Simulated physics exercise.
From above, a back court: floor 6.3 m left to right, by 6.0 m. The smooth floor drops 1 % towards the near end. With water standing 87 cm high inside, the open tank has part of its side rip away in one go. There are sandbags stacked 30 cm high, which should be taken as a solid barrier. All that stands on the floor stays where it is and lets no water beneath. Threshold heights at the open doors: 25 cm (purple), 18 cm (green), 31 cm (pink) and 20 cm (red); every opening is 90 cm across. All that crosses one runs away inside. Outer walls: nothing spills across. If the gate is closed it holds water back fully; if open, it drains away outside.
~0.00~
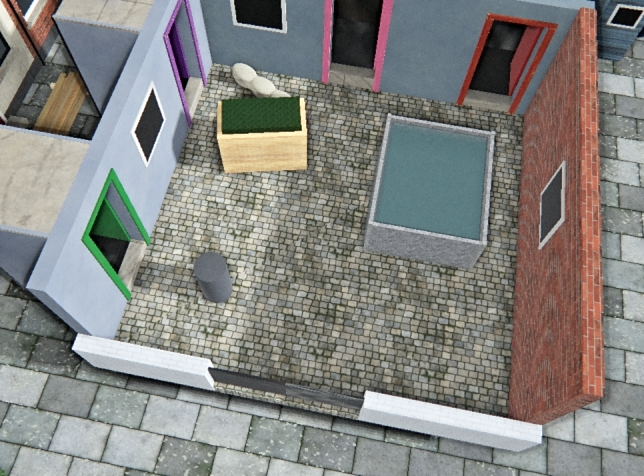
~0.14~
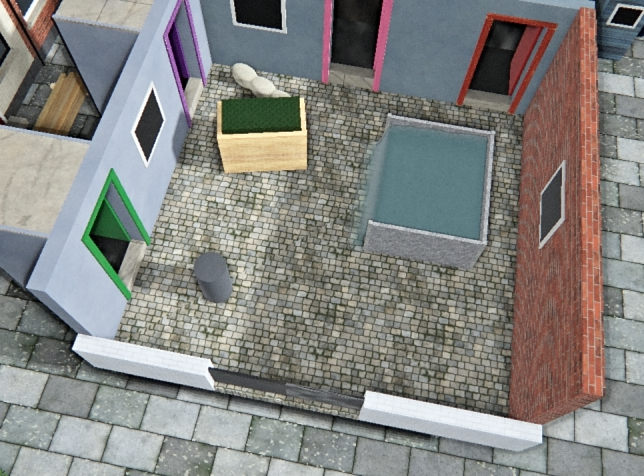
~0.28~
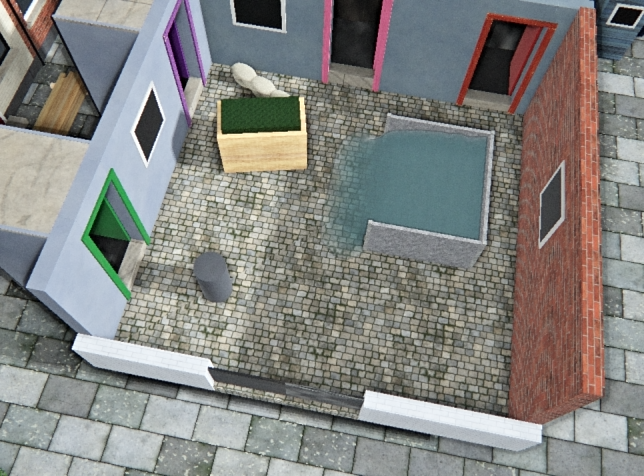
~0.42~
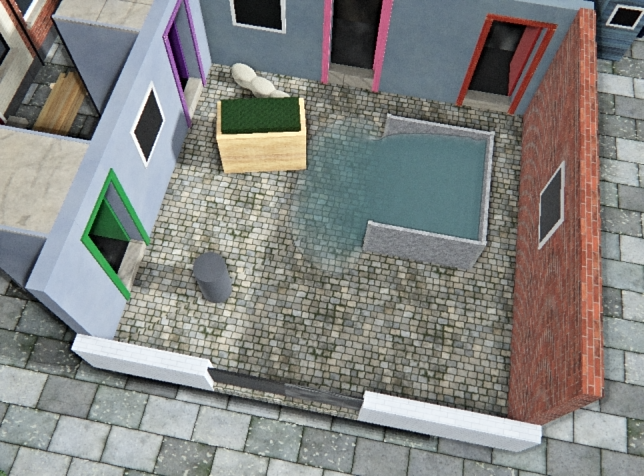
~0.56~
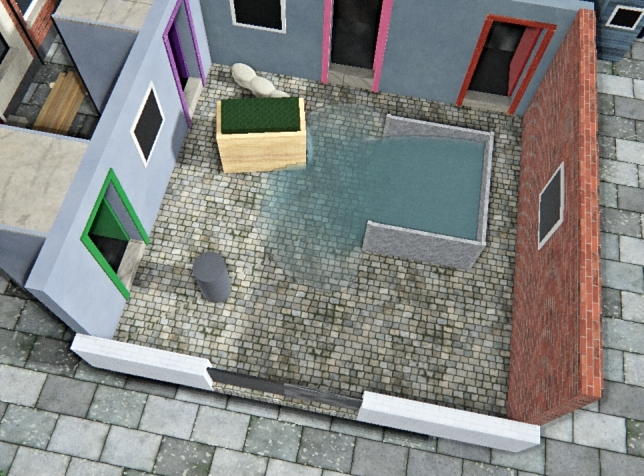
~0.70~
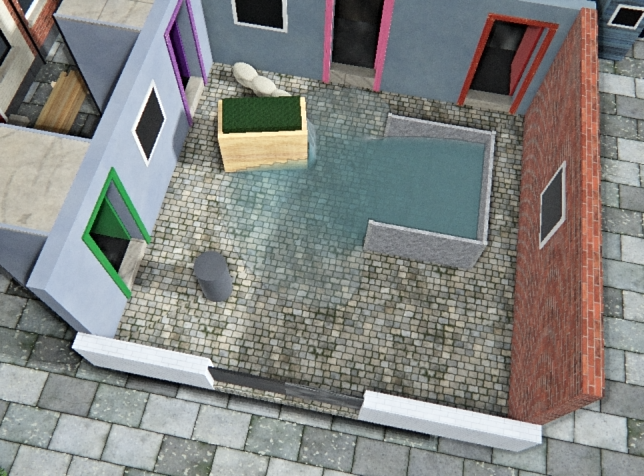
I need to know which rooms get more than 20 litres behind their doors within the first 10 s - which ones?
Result: At the purple door the limit will hold; at the green door the limit will be broken; at the pink door the limit will hold; at the red door the limit will hold.
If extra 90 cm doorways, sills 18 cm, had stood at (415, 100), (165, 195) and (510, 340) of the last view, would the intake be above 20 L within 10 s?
The first one doesn't reach it, the second one exceeds it, and the third one doesn't reach it.
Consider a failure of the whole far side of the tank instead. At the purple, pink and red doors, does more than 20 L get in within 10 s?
So purple stays lower, pink stays lower, red tops it.
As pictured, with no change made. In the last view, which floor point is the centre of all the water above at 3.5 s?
The water's centre sits at about (278, 205).
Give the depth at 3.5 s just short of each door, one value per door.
In cm: Purple 21, green 22, pink 19, red 2.
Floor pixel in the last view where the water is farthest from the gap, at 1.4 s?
Point: Roughly (133, 286).
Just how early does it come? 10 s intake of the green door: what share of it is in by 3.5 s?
Around 90 percent.
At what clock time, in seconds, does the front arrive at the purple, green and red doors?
The purple door is reached at 1.2 s, green at 1.3 s, red at 2.8 s.
After 1.4 s water covers 40 % of the floor and is deepest (50 cm) near (166, 195); purple door 4 cm at the sill, 0 L in, green door 17 cm at the sill, 0 L in, pink door 10 cm at the sill, 0 L in, red door not reached.
After 2.2 s water covers 55 % of the floor and is deepest (48 cm) near (111, 349); purple door 12 cm at the sill, 0 L in, green door 33 cm at the sill, 20 L in, pink door 25 cm at the sill, 2 L in, red door not reached.
After 3.5 s water covers 70 % of the floor and is deepest (35 cm) near (111, 349); purple door 21 cm at the sill, 0 L in, green door 22 cm at the sill, 75 L in, pink door 19 cm at the sill, 3 L in, red door 2 cm at the sill, 0 L in.
After 6.0 s water covers 95 % of the floor and is deepest (24 cm) near (497, 427); purple door 12 cm at the sill, 0 L in, green door 12 cm at the sill, 81 L in, pink door 7 cm at the sill, 3 L in, red door 12 cm at the sill, 0 L in.
After 10.0 s water covers 95 % of the floor and is deepest (18 cm) near (497, 427); purple door 6 cm at the sill, 0 L in, green door 9 cm at the sill, 81 L in, pink door 3 cm at the sill, 3 L in, red door 13 cm at the sill, 0 L in.
